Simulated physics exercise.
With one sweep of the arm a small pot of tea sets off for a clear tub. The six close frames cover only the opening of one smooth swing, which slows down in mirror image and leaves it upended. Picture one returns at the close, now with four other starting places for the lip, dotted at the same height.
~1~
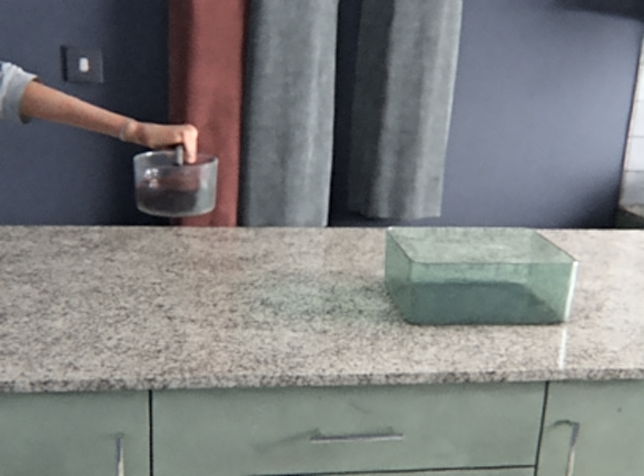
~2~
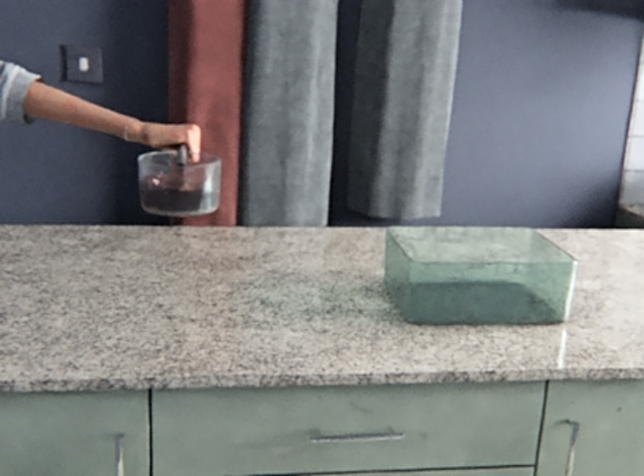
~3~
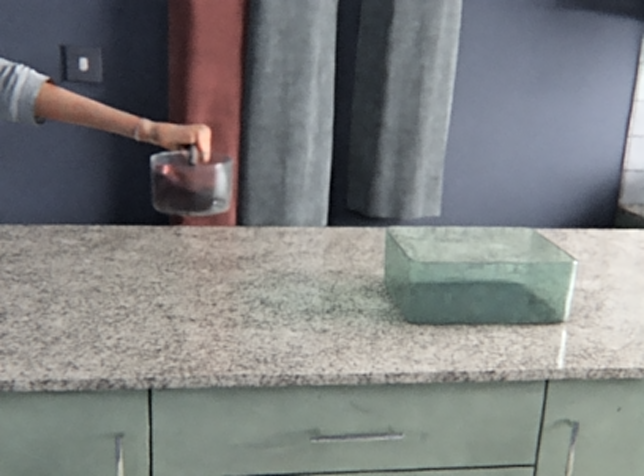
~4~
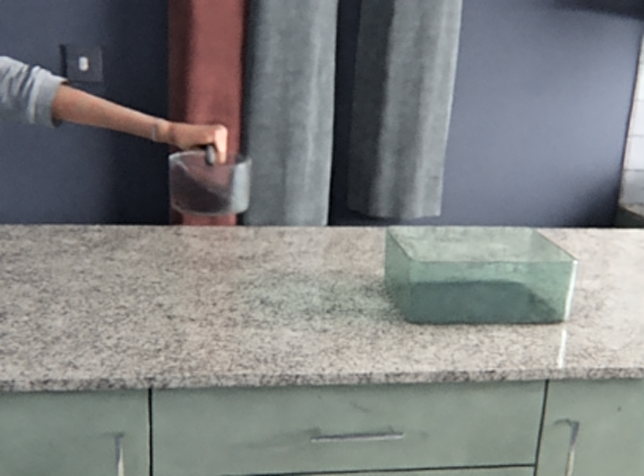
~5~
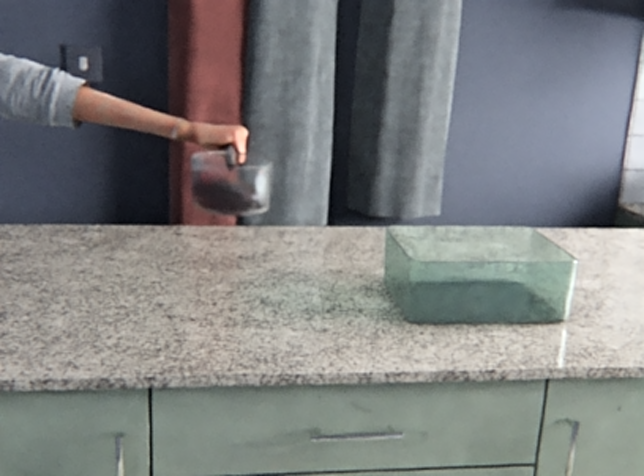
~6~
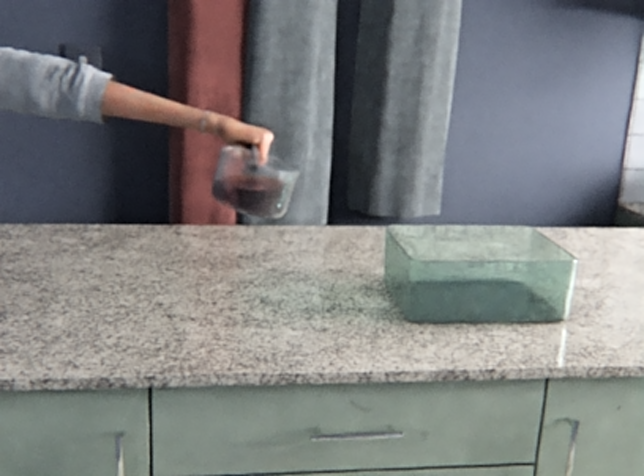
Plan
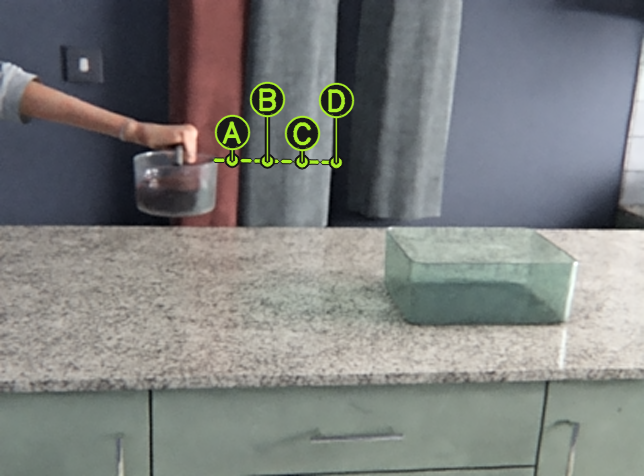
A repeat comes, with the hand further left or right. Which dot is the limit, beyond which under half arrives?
B.
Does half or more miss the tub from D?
No.
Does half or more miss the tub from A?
Yes, that goes wrong.
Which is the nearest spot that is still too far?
The answer is A.
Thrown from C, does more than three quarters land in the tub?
Yes.
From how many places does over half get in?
Three of them.
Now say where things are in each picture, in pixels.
The first frame shows upright, lip at (215, 160); tub from (406, 323) to (567, 321); nothing has left yet.
The second frame shows upright, lip at (219, 159); nothing has left yet.
The third frame shows upright, lip at (231, 159); nothing has left yet.
The fourth frame shows upright, lip at (249, 159); nothing has left yet.
The fifth frame shows upright, lip at (271, 161); nothing has left yet.
The sixth frame shows tipped about 14°, lip at (297, 170); nothing has left yet.
In lime, A at (232, 160); B at (267, 161); C at (302, 161); D at (336, 162).
If A is chosen, about 18 % lands in the tub, 81 % falls short.
If B is chosen, about 71 % lands in the tub, 25 % falls short and 4 % goes beside or beyond.
If C is chosen, about 92 % lands in the tub, 3 % falls short and 5 % goes beside or beyond.
If D is chosen, about 89 % lands in the tub, 1 % falls short and 10 % goes beside or beyond.
